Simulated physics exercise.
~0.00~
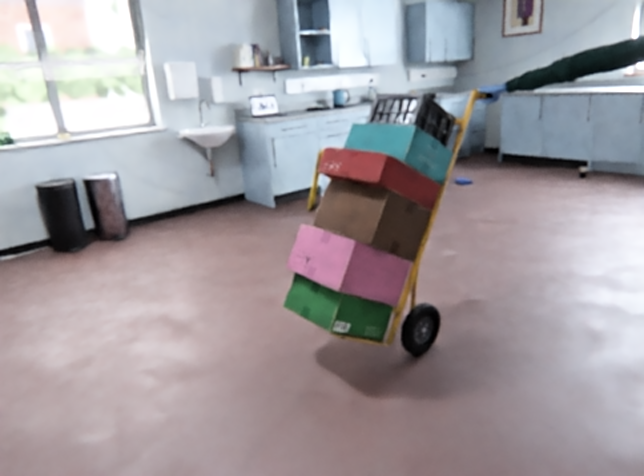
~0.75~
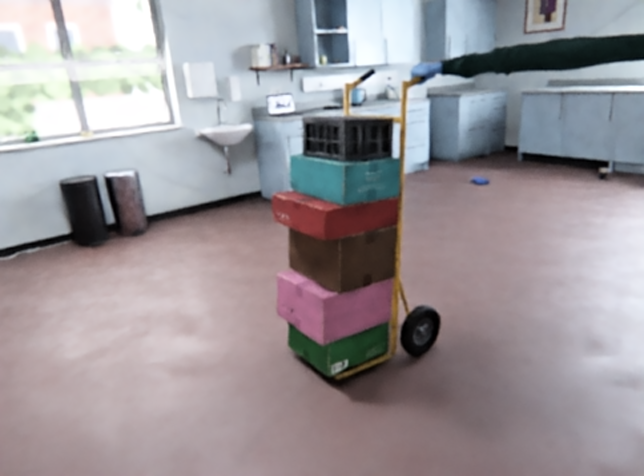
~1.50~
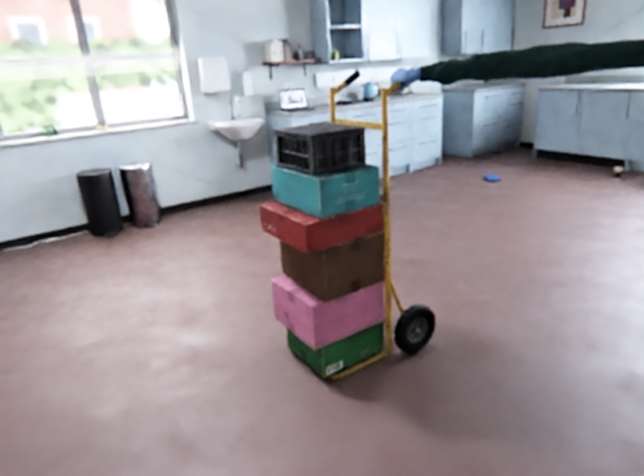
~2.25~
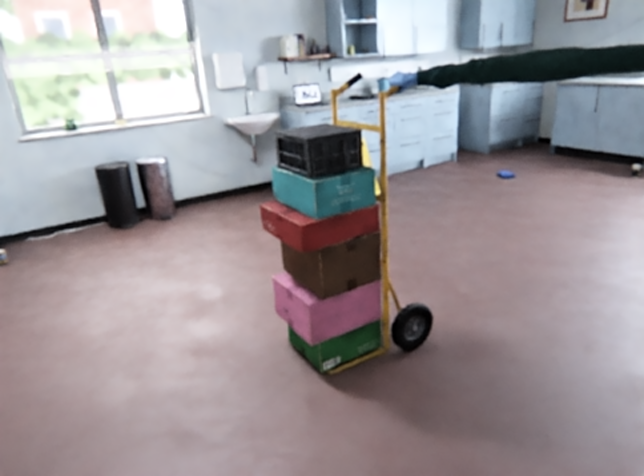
A gloved hand on an outstretched arm tipped a yellow sack truck upright, bringing its tall stack of colourful boxes and a black crate down level, and the stack shifted slightly but stayed standing, with the hand still holding the handle.
